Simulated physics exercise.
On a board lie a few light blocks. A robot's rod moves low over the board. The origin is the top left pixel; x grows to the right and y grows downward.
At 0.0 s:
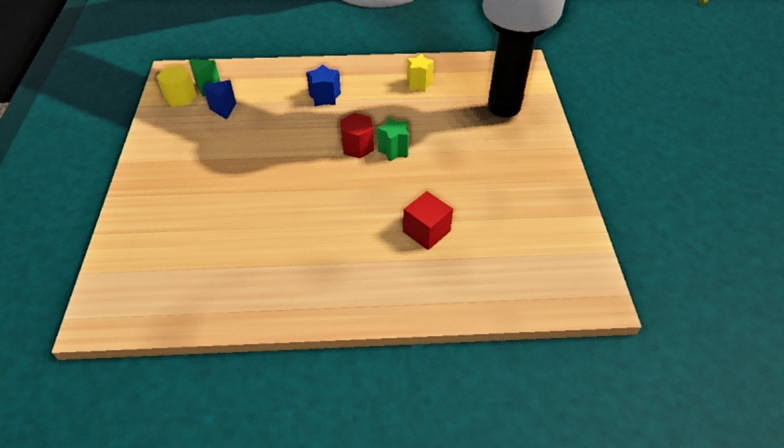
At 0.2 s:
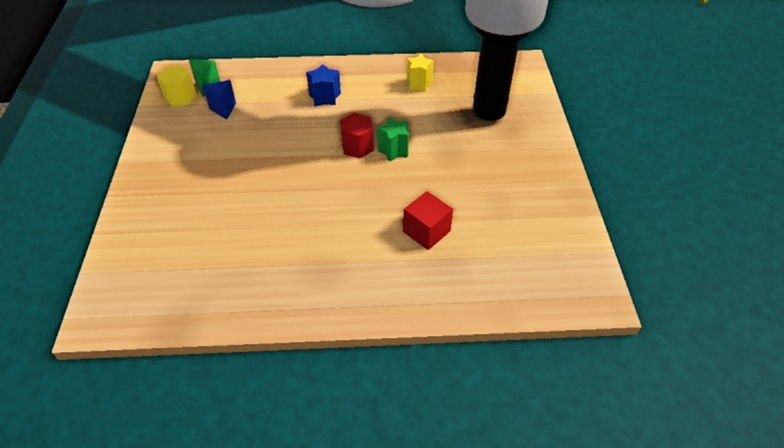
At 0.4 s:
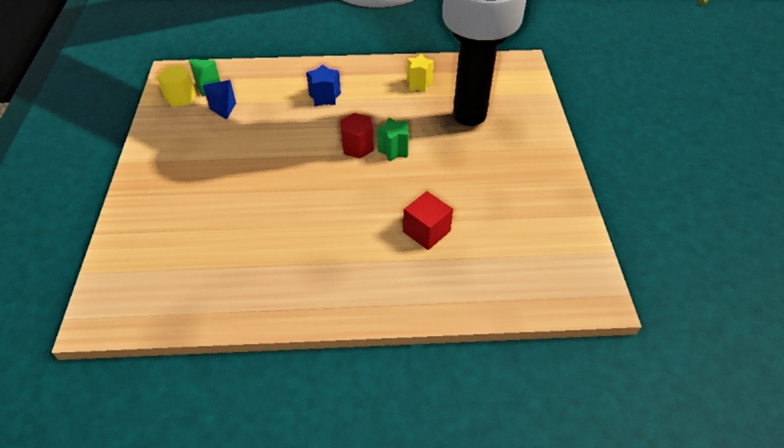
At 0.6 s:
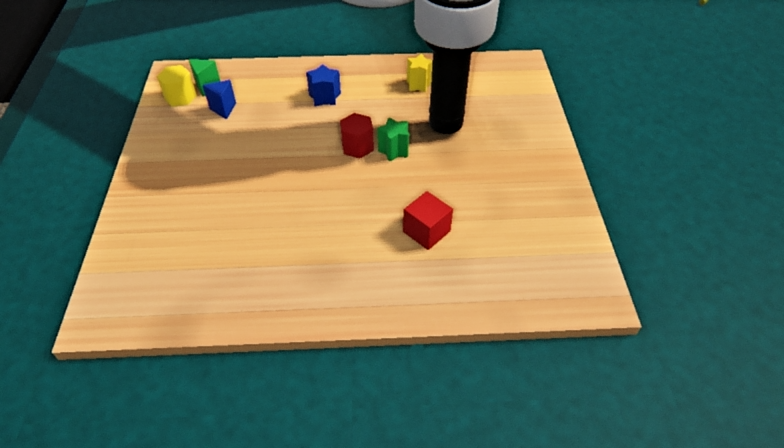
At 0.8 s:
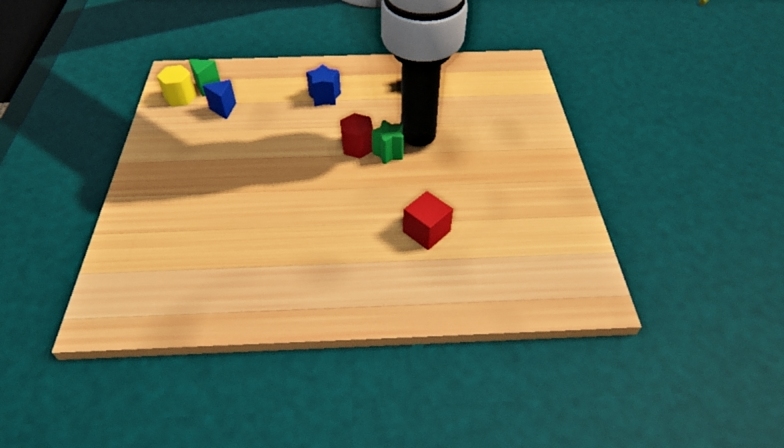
The robot's black rod slid left and slightly toward the viewer across the wooden board, passing in front of the yellow star and nudging the green star a little left beside the red hexagon.
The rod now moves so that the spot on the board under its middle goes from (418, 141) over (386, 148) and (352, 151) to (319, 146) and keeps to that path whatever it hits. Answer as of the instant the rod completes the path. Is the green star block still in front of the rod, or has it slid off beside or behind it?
By the time the path ends, the green star block has slid off to the side or behind.
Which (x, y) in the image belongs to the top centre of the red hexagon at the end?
Expect it around (283, 116).
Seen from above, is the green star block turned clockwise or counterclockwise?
It rotates counterclockwise.
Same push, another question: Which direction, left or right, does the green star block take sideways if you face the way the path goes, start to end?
It moves left.
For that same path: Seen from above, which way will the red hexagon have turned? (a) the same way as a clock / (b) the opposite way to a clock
The answer is a.
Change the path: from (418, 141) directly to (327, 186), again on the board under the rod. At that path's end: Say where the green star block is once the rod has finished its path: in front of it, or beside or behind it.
It sits in front of the rod.
What follows on the original path. One third of the way, rod (385, 142); red hexagon (344, 124), turned 40° clockwise; green star block (365, 142), turned 50° anticlockwise.
Two thirds of the way, rod (351, 146); red hexagon (315, 123), turned 60° clockwise; green star block (348, 149), turned 85° anticlockwise.
At the end, rod (318, 140); blue star block not moved; red hexagon (283, 116), turned 70° clockwise; green star block (348, 150), turned 90° anticlockwise.
